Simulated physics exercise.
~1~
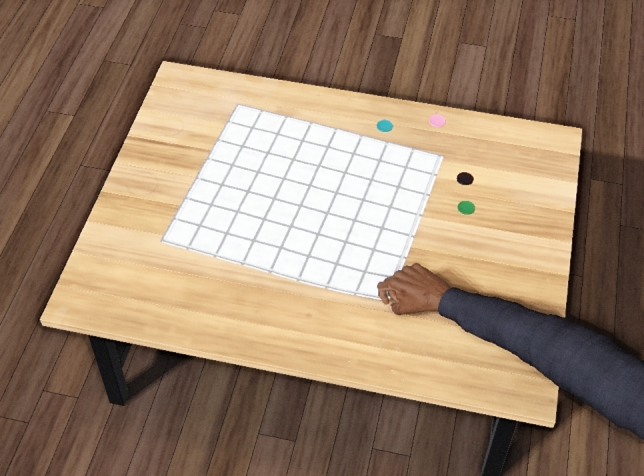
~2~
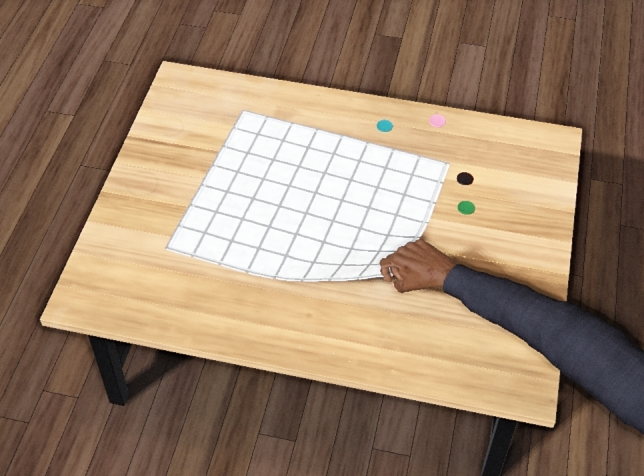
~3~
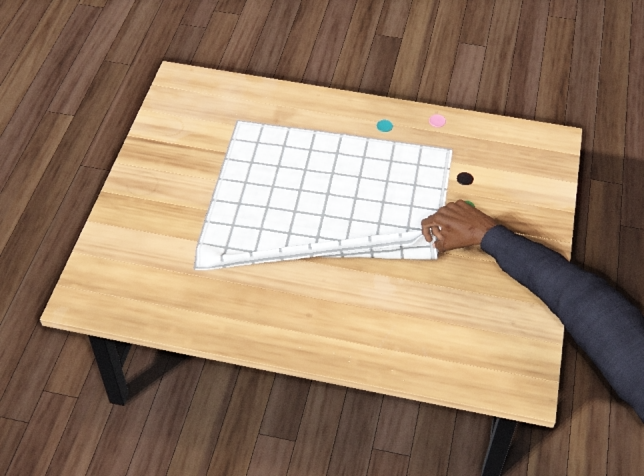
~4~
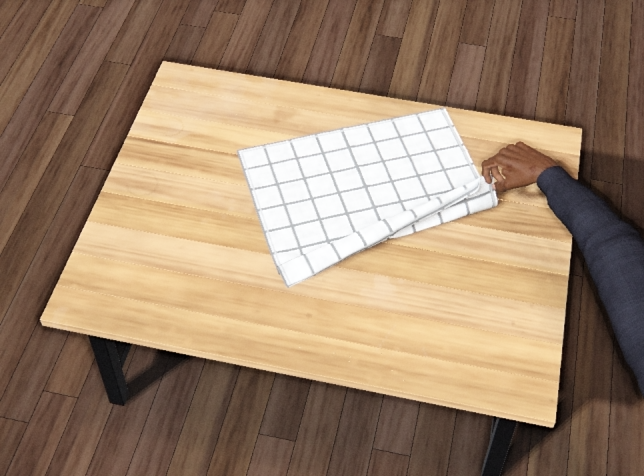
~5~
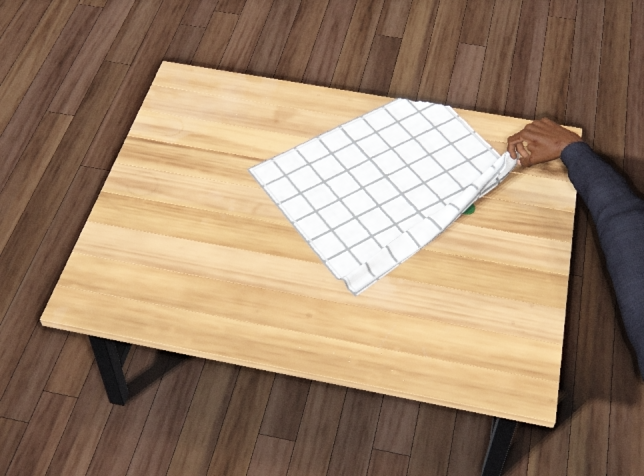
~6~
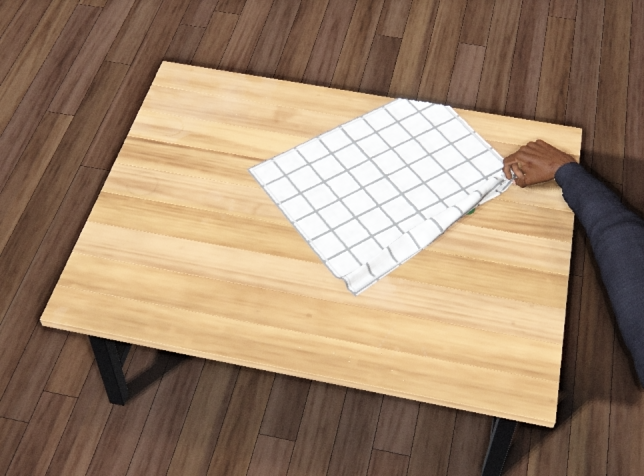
A hand drags a white checked tea towel rightward across the table, covering four small discs.
